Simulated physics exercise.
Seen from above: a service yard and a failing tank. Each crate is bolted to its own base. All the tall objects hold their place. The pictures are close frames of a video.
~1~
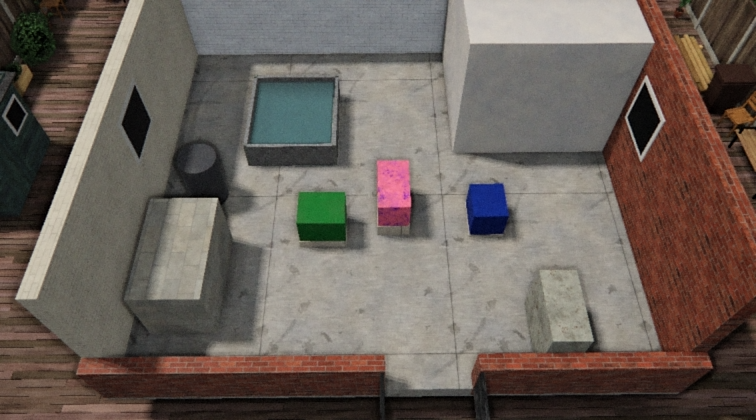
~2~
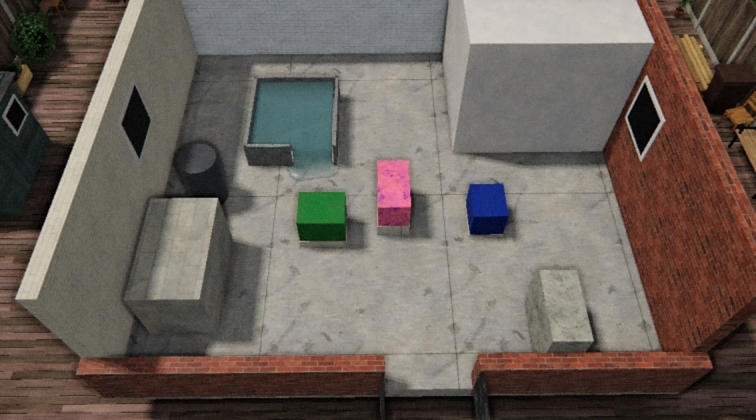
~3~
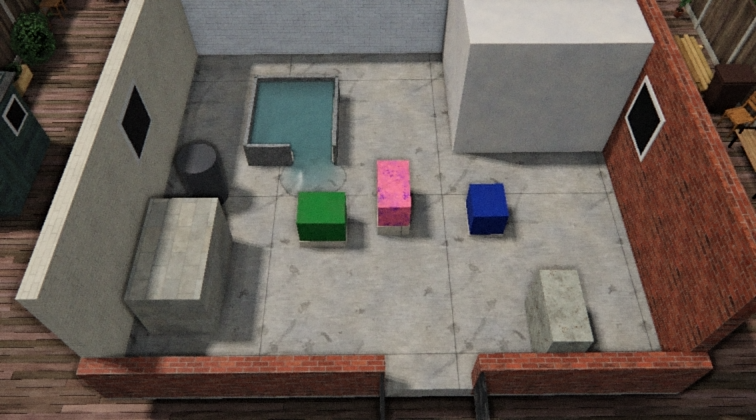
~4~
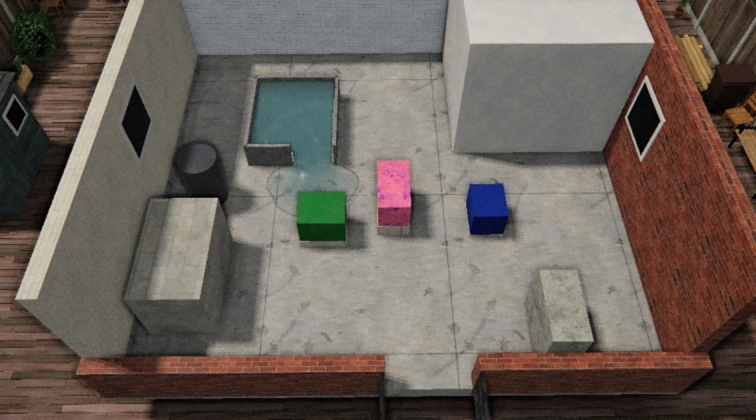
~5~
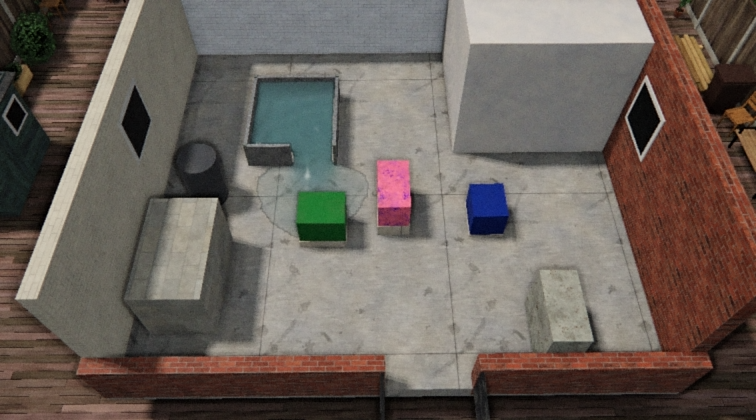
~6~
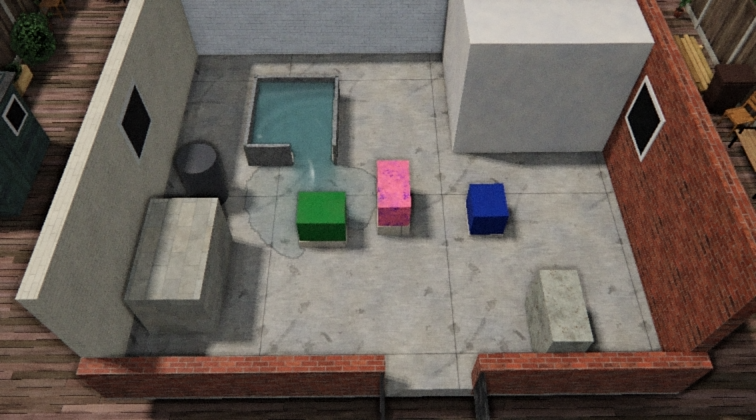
Water pours from a gap in the tank and spreads around the green block.
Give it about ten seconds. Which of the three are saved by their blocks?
One by one: The pink crate escapes dry; the blue crate escapes dry; the green crate is wetted.
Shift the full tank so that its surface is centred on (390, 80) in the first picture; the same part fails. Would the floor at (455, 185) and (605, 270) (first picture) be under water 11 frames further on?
In that order: Covered, not flooded.
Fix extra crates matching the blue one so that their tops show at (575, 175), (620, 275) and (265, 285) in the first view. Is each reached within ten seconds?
In that order: Is spared, is safe, takes water.
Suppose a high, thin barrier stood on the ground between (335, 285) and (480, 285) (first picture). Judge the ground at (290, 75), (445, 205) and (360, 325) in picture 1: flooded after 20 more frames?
In that order: Free of water, not flooded, not flooded.
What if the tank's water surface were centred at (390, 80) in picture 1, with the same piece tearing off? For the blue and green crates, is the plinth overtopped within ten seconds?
One by one: The blue crate is wetted, the green crate is spared.
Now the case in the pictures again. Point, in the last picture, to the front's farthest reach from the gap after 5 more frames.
At about (260, 319).
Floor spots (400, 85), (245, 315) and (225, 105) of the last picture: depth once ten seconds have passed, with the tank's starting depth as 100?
In turn 4, 14 and 4 in a hundred.
A moment on, water covers 10 % of the floor; the pink crate water round its plinth, the blue crate not reached, the green crate water round its plinth.
Next, water covers 20 % of the floor; the pink crate water round its plinth, the blue crate not reached, the green crate water round its plinth.
Then, water covers 30 % of the floor; the pink crate water round its plinth, the blue crate not reached, the green crate water round its plinth.
Later, water covers 45 % of the floor; the pink crate water round its plinth, the blue crate not reached, the green crate water round its plinth.
In the end, water covers 60 % of the floor; the pink crate stayed above the water, the blue crate stayed above the water, the green crate was topped.
